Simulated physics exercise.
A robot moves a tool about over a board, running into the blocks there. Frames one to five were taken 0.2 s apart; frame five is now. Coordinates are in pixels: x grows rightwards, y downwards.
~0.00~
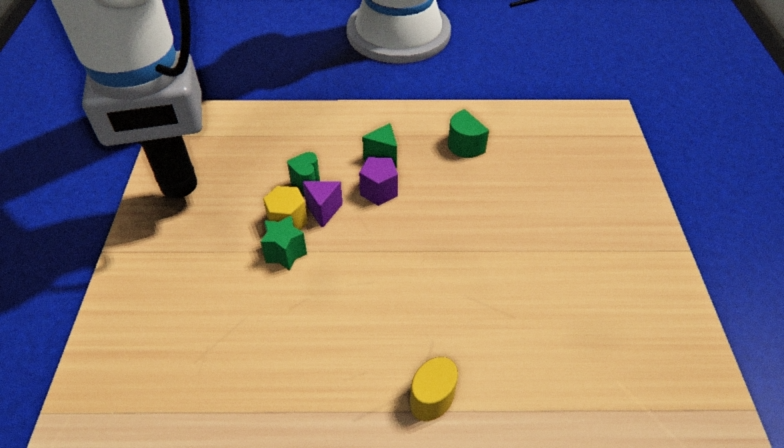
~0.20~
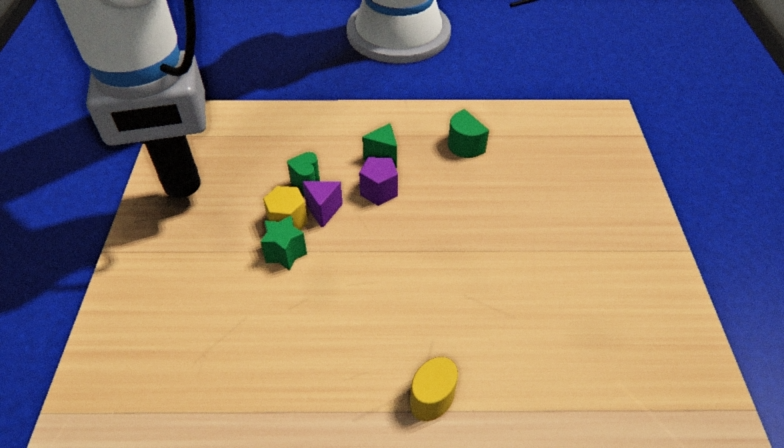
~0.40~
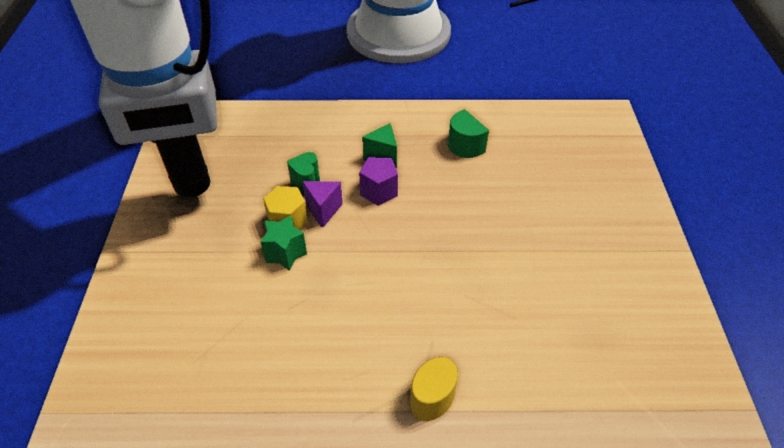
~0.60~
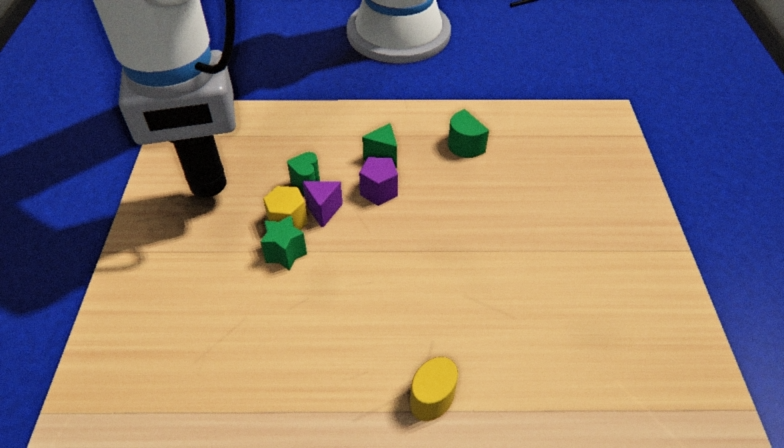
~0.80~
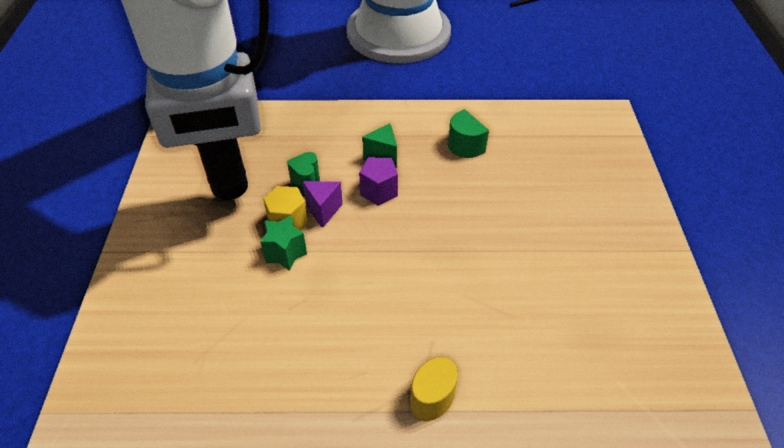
We see a robot arm holding a black tool over a wooden board scattered with green, purple and yellow blocks. The tool barely shifts at first, then moves a short way right toward the cluster, while the blocks stay still.
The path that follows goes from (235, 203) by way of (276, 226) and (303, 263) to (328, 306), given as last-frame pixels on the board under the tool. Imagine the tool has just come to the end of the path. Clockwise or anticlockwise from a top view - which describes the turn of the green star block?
Looking down, it rotates clockwise.
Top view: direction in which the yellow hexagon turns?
Viewed from above, counterclockwise.
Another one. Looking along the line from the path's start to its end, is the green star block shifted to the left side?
Answer: No.
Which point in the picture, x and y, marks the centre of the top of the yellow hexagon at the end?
It comes to (328, 216).
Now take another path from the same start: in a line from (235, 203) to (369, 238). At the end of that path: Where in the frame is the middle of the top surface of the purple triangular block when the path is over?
Expect it around (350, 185).
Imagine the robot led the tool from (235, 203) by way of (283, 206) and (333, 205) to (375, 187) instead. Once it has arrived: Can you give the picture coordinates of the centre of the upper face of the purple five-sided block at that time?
If I read the scene right, the answer is (408, 157).
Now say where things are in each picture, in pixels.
Tool tip (180, 186); block tops, green star block (281, 231); yellow hexagon (283, 199); green heart block (303, 163); purple triangular block (321, 189), in the first picture.
Tool (183, 186); blocks unchanged, in the second picture.
Tool (193, 185); blocks unchanged, in the third picture.
Tool (209, 185); blocks unchanged, in the fourth picture.
Tool (230, 188); green star block (281, 231); yellow hexagon (283, 199); green heart block (303, 163); purple triangular block (321, 189), in the fifth picture.
The first path, step by step. One third of the way, tool (273, 211); green star block (287, 234), turned 35° clockwise; yellow hexagon (308, 208), turned 30° anticlockwise; purple triangular block (328, 189), turned 25° anticlockwise.
Two thirds of the way, tool (300, 249); green star block (311, 268), turned 65° clockwise; yellow hexagon (328, 216), turned 65° anticlockwise; purple triangular block (331, 189), turned 35° anticlockwise.
At the end, tool (327, 292); green star block (337, 316), turned 65° clockwise; yellow hexagon (328, 216), turned 65° anticlockwise; green heart block in place; purple triangular block (331, 189), turned 35° anticlockwise.
